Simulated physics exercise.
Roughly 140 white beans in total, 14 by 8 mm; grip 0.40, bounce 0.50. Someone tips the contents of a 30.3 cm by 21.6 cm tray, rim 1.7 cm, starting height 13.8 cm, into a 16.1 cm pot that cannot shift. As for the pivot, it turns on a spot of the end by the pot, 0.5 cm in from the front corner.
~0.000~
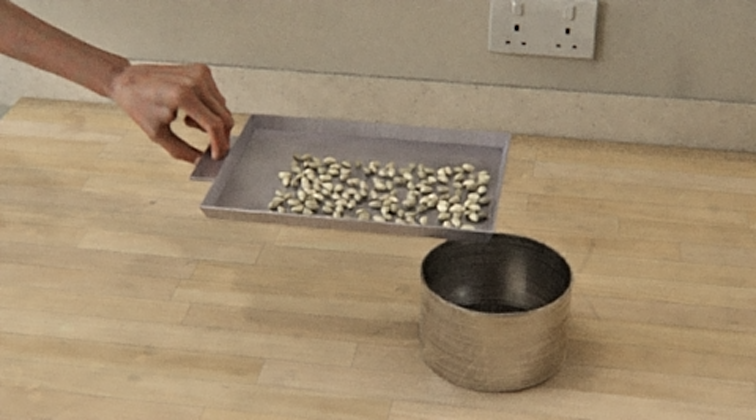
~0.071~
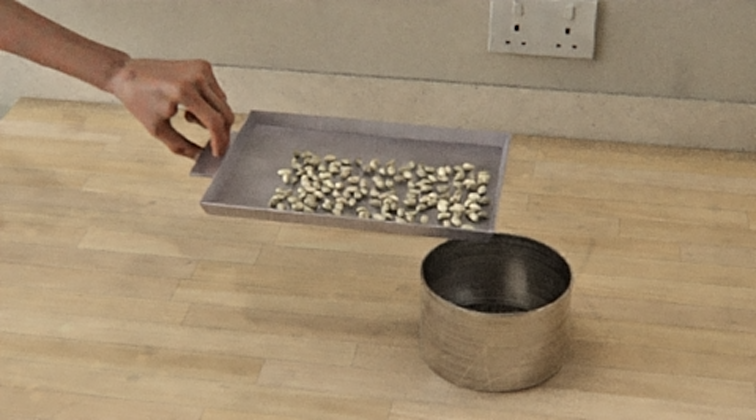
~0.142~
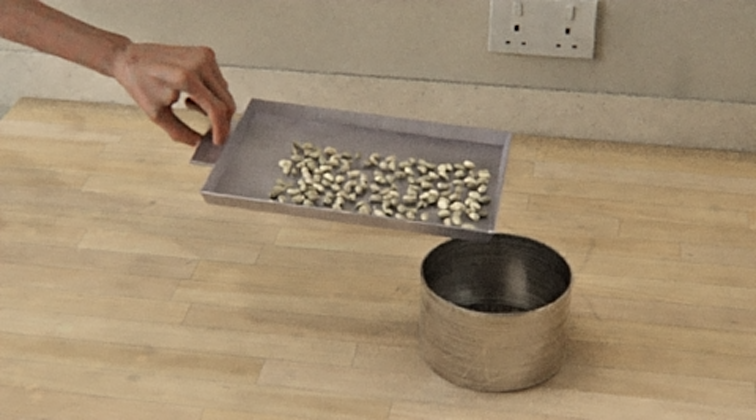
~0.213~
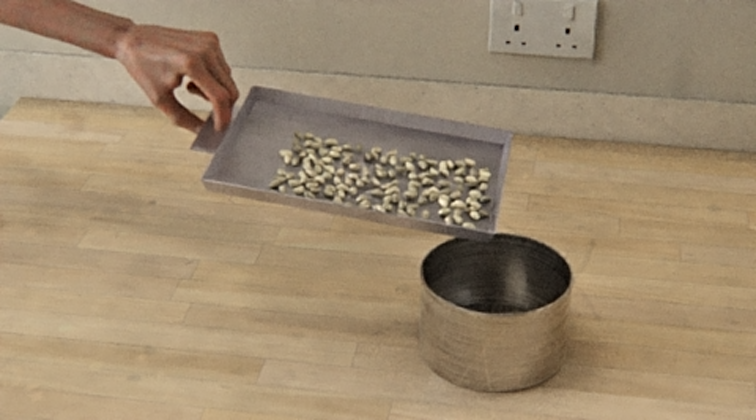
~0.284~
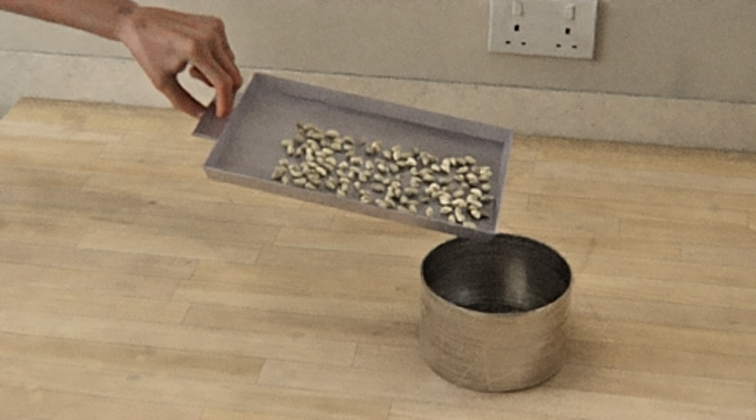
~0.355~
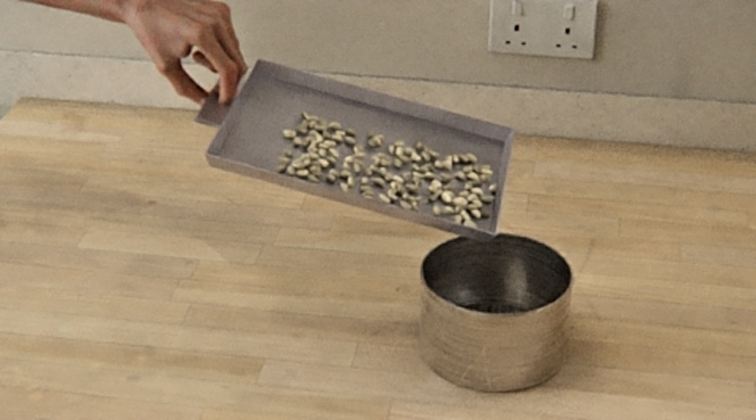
A hand on the left grips a shallow grey tray of pale beans, held nearly level above a wooden worktop beside a round metal pot. The hand then rises steadily, lifting the tray's left end so it slopes down toward the pot, the beans still spread across it.
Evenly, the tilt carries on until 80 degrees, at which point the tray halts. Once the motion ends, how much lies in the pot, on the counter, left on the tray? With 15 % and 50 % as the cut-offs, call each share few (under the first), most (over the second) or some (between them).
My estimate: Pot: Most, counter: Some, left on the tray: Few.
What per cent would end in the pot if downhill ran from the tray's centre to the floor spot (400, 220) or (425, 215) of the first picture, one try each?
The share comes to roughly 85 in a hundred, then roughly 100 in a hundred.
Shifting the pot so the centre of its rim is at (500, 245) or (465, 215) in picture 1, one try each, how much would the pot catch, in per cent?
In order, about 75 and about 0 per cent.
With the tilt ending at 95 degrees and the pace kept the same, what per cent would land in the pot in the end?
Result: Close to 75 %.
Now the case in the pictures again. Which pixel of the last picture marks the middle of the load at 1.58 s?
Near pixel (497, 191).
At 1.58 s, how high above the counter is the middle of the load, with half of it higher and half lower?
Some 16 cm above the counter.
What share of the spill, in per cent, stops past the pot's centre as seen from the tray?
It comes to near 80 percent.
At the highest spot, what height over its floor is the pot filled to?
My guess is around 2.0 centimetres.
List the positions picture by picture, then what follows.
In the first frame, tray tilt 0 degrees, front corners at (207, 204) and (488, 228); middle of the pieces at (375, 196); pot at (497, 271).
In the second frame, tray tilt 1 degrees, front corners at (207, 200) and (488, 228); middle of the pieces at (375, 194).
In the third frame, tray tilt 4 degrees, front corners at (207, 190) and (489, 229), lowest corner right front; middle of the pieces at (375, 189).
In the fourth frame, tray tilt 7 degrees, front corners at (208, 177) and (490, 229), lowest corner right front; middle of the pieces at (376, 183).
In the fifth frame, tray tilt 10 degrees, front corners at (210, 165) and (491, 229), lowest corner right front; middle of the pieces at (378, 178).
In the sixth frame, tray tilt 13 degrees, front corners at (213, 152) and (491, 229), lowest corner right front; middle of the pieces at (383, 172); pot at (497, 271). Its pace works out near 45 degrees a second.
Then, at 1.09 s, tilt 44 degrees; the tray holds 100 %, the pot 0 %.
After 1.58 s, tilt 65 degrees; the tray holds 90 %, the pot 5 %.
After 2.13 s, tilt 80 degrees; the tray holds 15 %, the pot 65 %.
At rest (3.3 s), pot 70 %, counter 20 %, tray 5 %.
